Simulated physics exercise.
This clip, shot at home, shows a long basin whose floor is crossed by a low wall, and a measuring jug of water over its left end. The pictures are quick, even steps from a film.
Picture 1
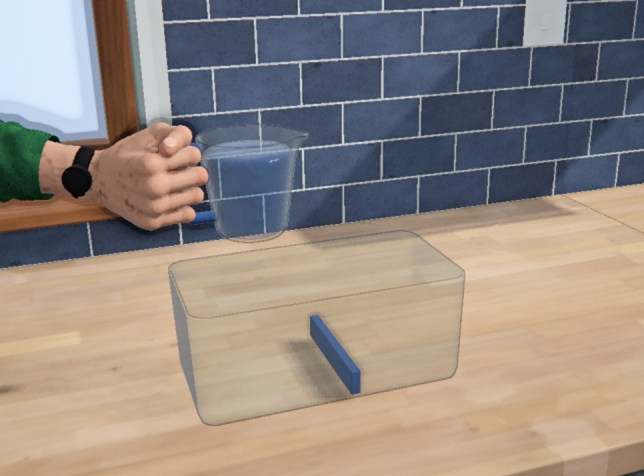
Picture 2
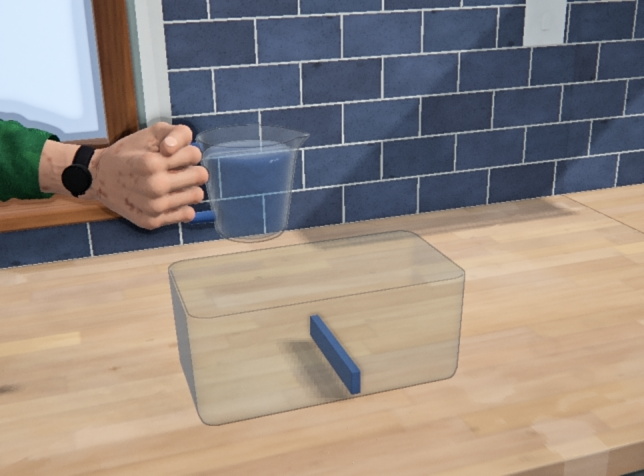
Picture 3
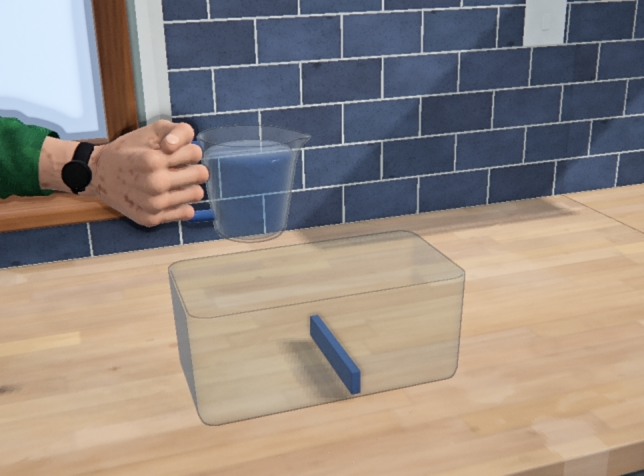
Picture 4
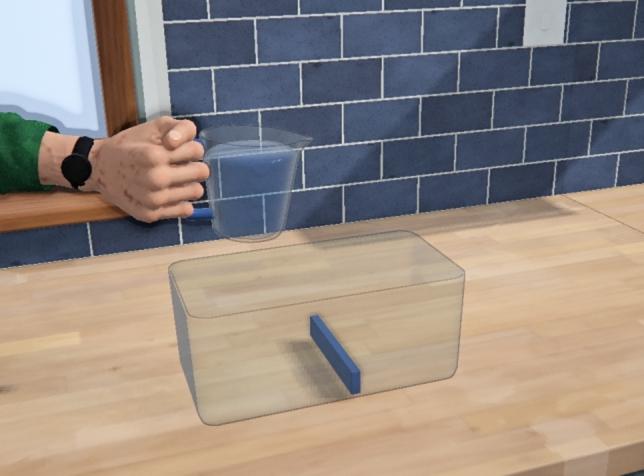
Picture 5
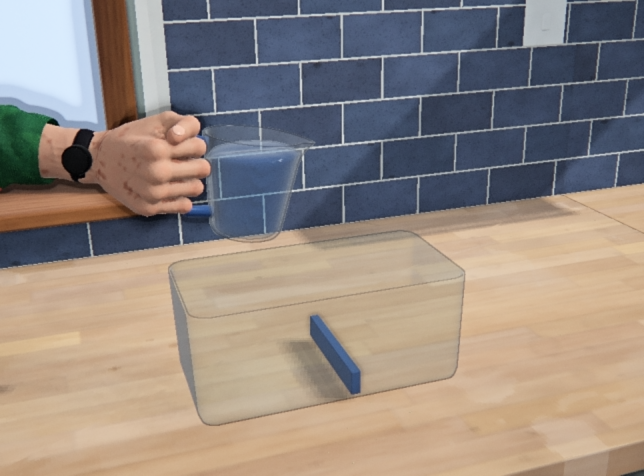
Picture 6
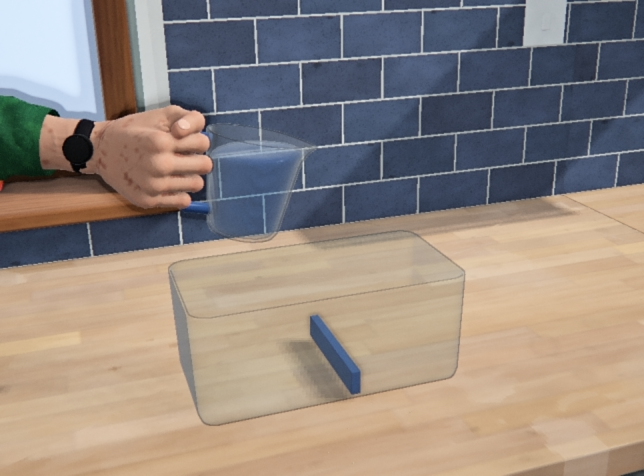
On a wooden kitchen counter, a hand slowly tilting a clear jug of water rightward above a transparent basin's left end.
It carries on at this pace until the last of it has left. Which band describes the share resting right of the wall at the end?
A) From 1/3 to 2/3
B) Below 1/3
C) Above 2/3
C.
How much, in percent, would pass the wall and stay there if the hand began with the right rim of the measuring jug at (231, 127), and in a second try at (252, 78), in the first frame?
It comes out at around 10 percent and then around 45 percent.
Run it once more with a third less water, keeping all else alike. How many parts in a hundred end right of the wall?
Roughly 85 %.
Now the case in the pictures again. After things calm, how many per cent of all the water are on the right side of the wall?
About 85 percent.
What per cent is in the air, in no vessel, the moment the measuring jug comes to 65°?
Share out of both vessels: Approx. 15 %.
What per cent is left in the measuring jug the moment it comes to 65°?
70 %.
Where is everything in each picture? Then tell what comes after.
The first frame shows tilt 0°; pouring edge (308, 132); surface from (202, 154) to (291, 146); the long basin's rim runs from (178, 291) to (438, 252); the wall's top is at (334, 343).
The second frame shows tilt 1°; pouring edge (309, 132); surface from (203, 154) to (292, 146).
The third frame shows tilt 2°; pouring edge (310, 134); surface from (203, 154) to (292, 146).
The fourth frame shows tilt 5°; pouring edge (312, 137); surface from (205, 154) to (294, 147).
The fifth frame shows tilt 8°; pouring edge (314, 140); surface from (207, 154) to (297, 146).
The sixth frame shows tilt 12°; pouring edge (317, 145); surface from (209, 155) to (303, 146).
A moment on, the measuring jug is tipped part way and 71 per cent is still to pour, 0 is left of the wall and 13 right of it.
Next, the measuring jug is tipped right over and 14 per cent is still to pour, 6 is left of the wall and 71 right of it.
Then the measuring jug is tipped right over and 0 per cent is still to pour, 12 is left of the wall and 87 right of it.
Later the measuring jug is tipped right over and 0 per cent is still to pour, 13 is left of the wall and 86 right of it.
At rest 13 per cent lies left of the wall, 86 right of it and 1 outside.
